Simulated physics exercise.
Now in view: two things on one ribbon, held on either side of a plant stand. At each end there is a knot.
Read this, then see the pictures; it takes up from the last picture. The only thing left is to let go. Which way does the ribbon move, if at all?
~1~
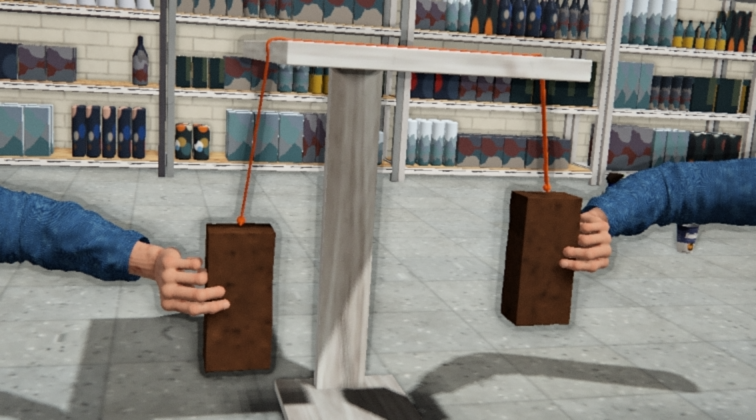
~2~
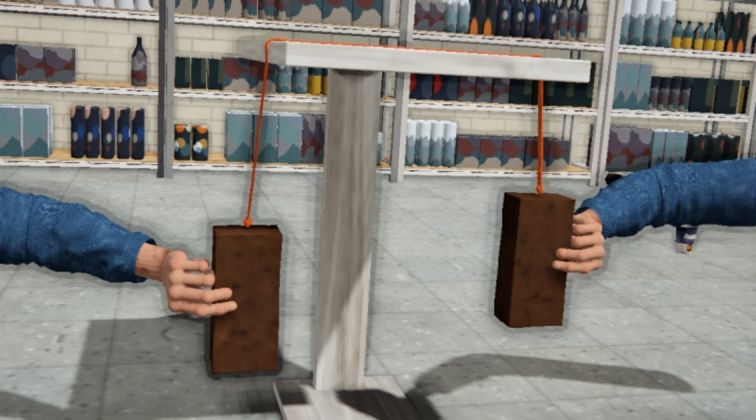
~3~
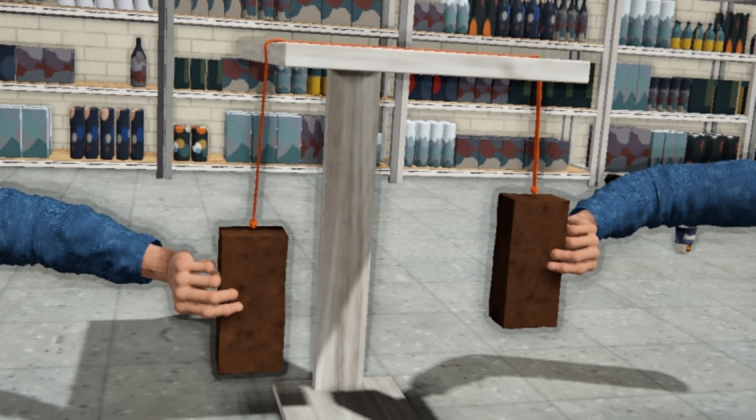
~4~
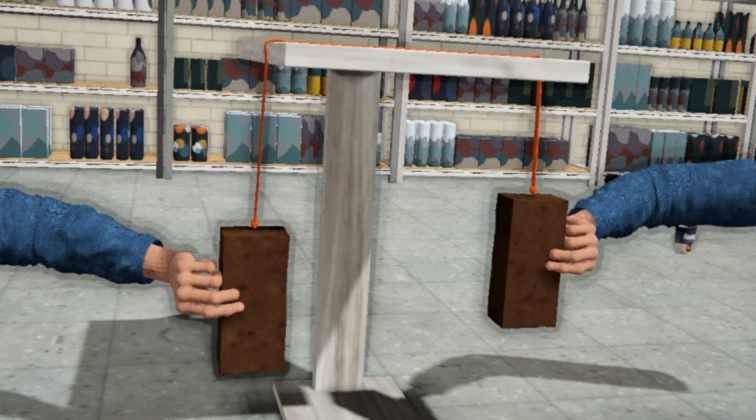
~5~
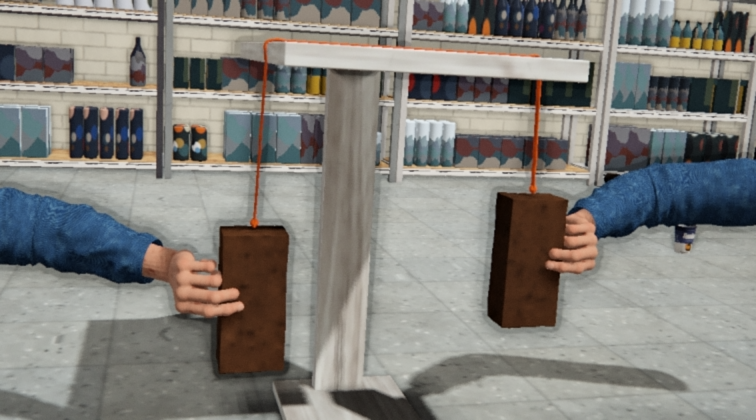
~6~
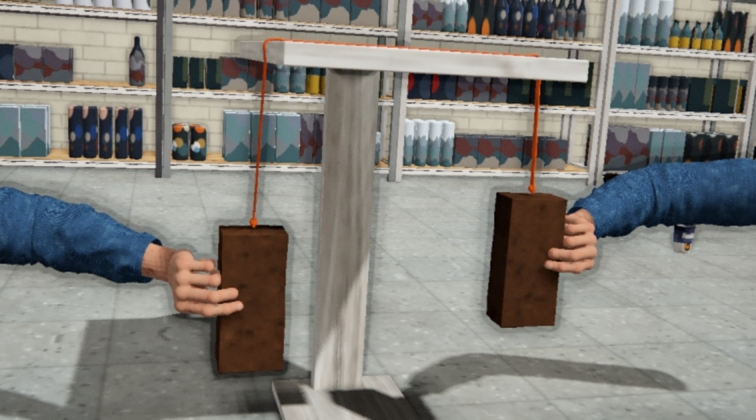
The ribbon does not move.
Then, 0.44 s later than the last view, left brick where it was near (260, 298); right brick where it was near (519, 260).
Then, 0.98 s later than the last view, left brick where it was near (258, 298); right brick where it was near (523, 260).
Then, 1.48 s later than the last view, left brick where it was near (254, 298); right brick where it was near (520, 260).
Finally, left brick where it was near (264, 298); right brick where it was near (518, 260). The ribbon stays as it is.
